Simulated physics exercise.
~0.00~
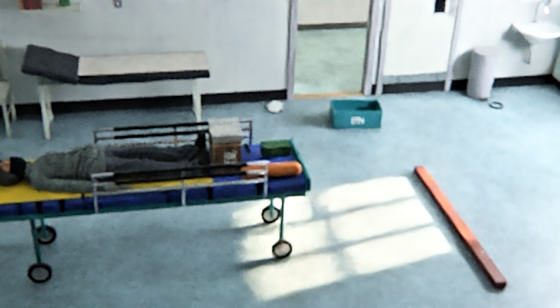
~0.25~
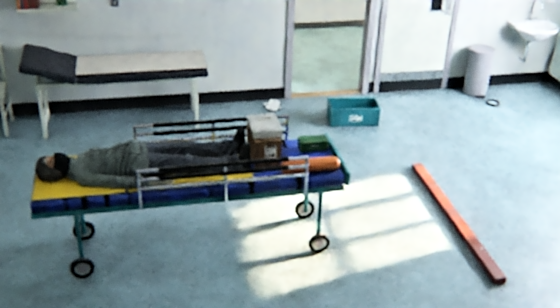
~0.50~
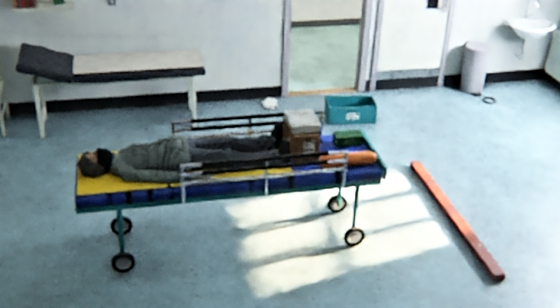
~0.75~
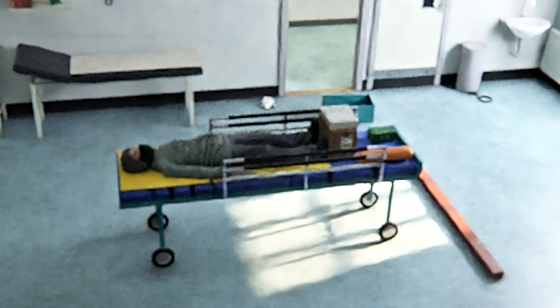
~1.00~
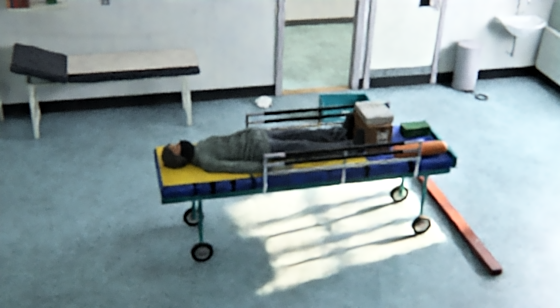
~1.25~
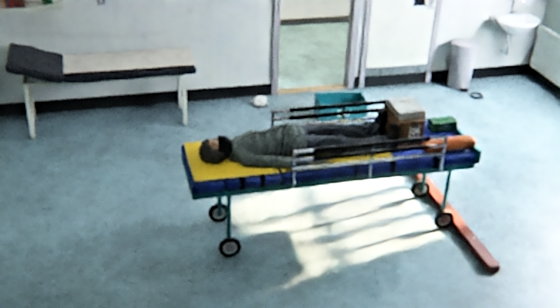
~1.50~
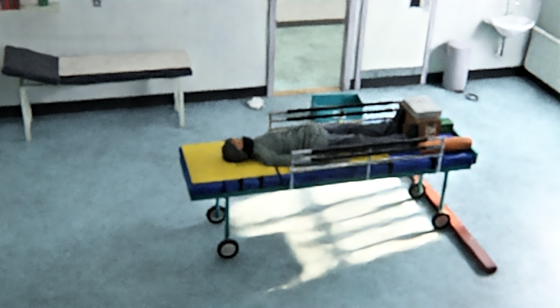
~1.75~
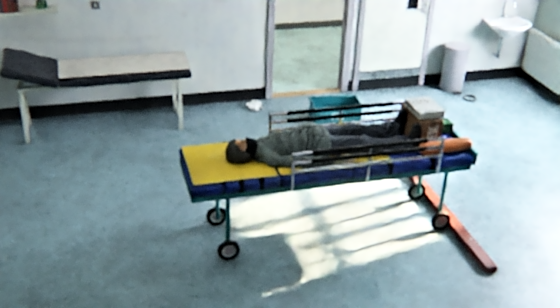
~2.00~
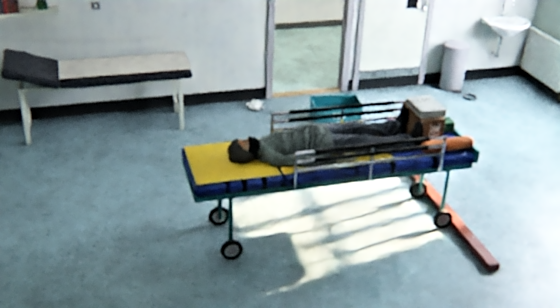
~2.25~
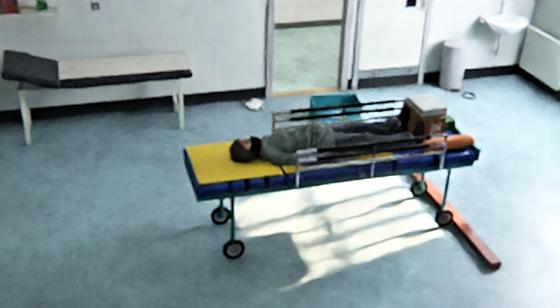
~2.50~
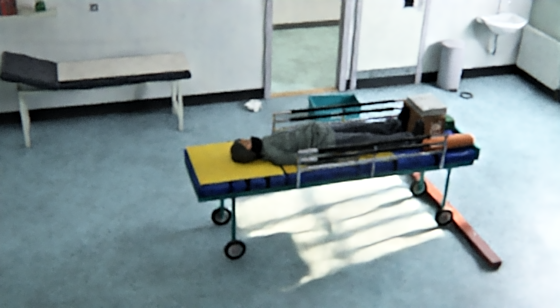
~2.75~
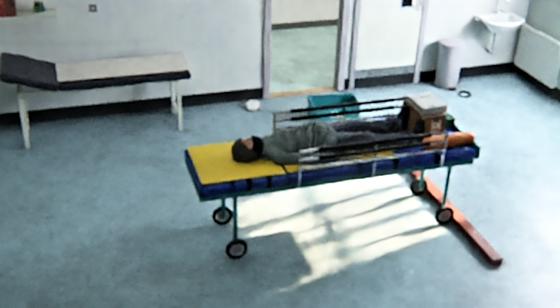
In a pale clinical room, a wheeled stretcher rolls right and halts, its limp figure sliding slightly footward, the loose items staying aboard.
